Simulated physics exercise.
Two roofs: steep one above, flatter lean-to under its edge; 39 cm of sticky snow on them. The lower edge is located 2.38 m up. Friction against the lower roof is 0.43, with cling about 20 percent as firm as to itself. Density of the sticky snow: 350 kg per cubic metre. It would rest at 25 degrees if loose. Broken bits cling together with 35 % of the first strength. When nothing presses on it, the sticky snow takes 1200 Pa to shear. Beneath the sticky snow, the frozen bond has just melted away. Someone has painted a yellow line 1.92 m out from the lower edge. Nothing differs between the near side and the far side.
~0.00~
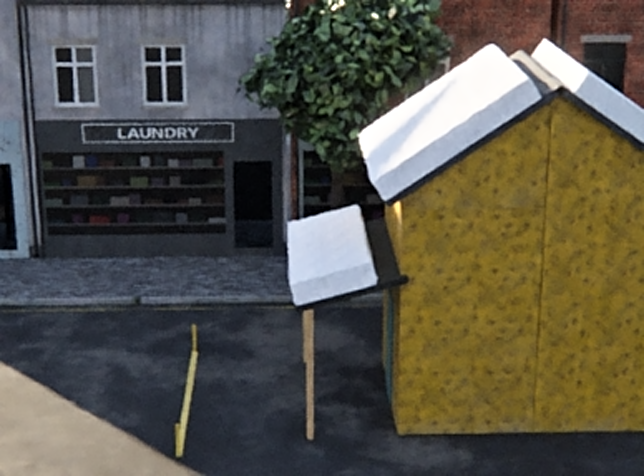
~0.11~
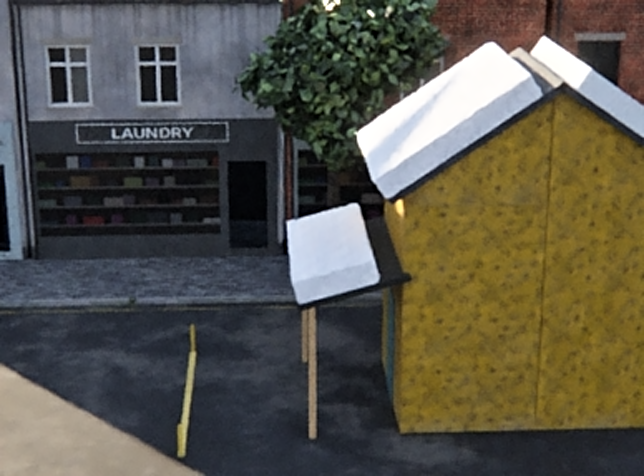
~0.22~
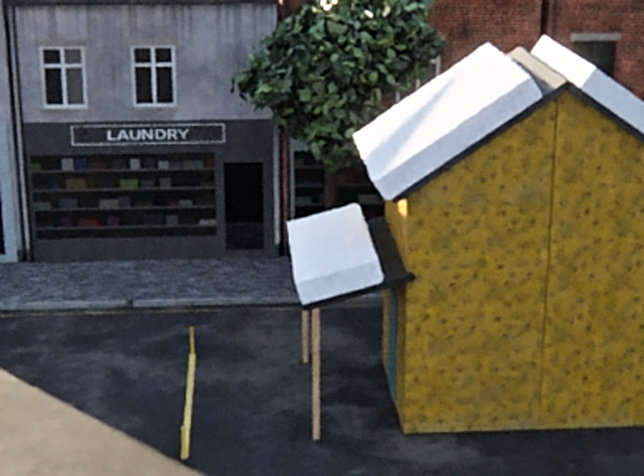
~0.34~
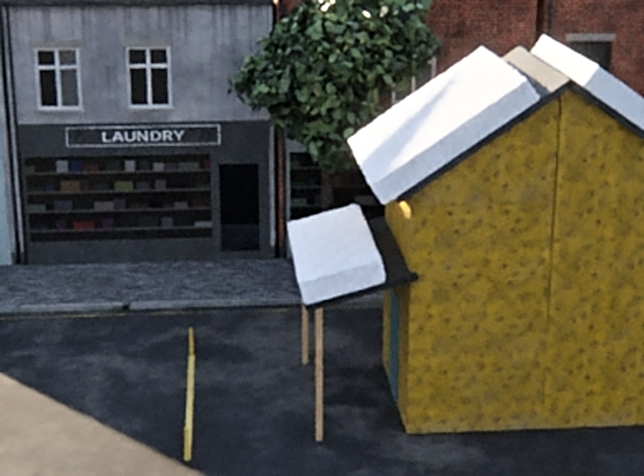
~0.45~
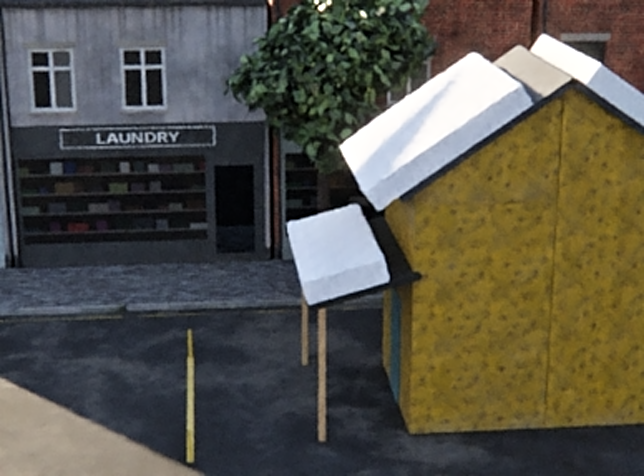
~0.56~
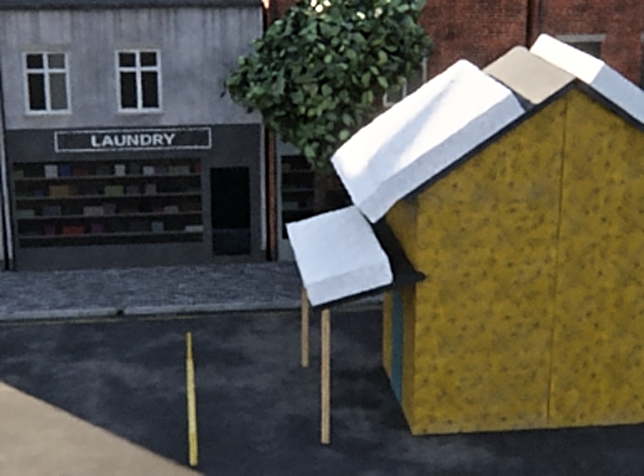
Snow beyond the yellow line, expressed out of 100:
About 45 out of 100.
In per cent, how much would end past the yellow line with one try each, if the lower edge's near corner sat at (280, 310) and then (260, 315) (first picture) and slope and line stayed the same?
I'd expect around 45 percent the first time and around 45 percent the second.
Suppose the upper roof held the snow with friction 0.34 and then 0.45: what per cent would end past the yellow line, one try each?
One try each gives 35 % and then 25 %.
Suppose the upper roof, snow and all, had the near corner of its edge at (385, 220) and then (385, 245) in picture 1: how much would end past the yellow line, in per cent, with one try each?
In that order: 40 %, 25 %.
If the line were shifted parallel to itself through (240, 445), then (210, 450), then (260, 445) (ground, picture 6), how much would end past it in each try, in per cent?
First try around 60 per cent, second around 50 per cent, third around 70 per cent.
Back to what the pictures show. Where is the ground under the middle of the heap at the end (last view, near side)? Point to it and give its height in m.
It sits close to (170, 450), some 0.4 m high.
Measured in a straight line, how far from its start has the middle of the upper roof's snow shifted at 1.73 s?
It sits some 5.6 m from where it began.
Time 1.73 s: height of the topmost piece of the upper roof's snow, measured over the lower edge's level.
Snow top above lower edge: Approx. 0.6 m.
After 1.10 s, none is below the lower edge and 0 % is past the line.
After 1.73 s, 67 % is below the lower edge and 7 % is past the line.
After 2.37 s, 77 % is below the lower edge and 45 % is past the line.
After 3.00 s, 77 % is below the lower edge and 45 % is past the line.
After 3.30 s, 77 % is below the lower edge and 45 % is past the line.
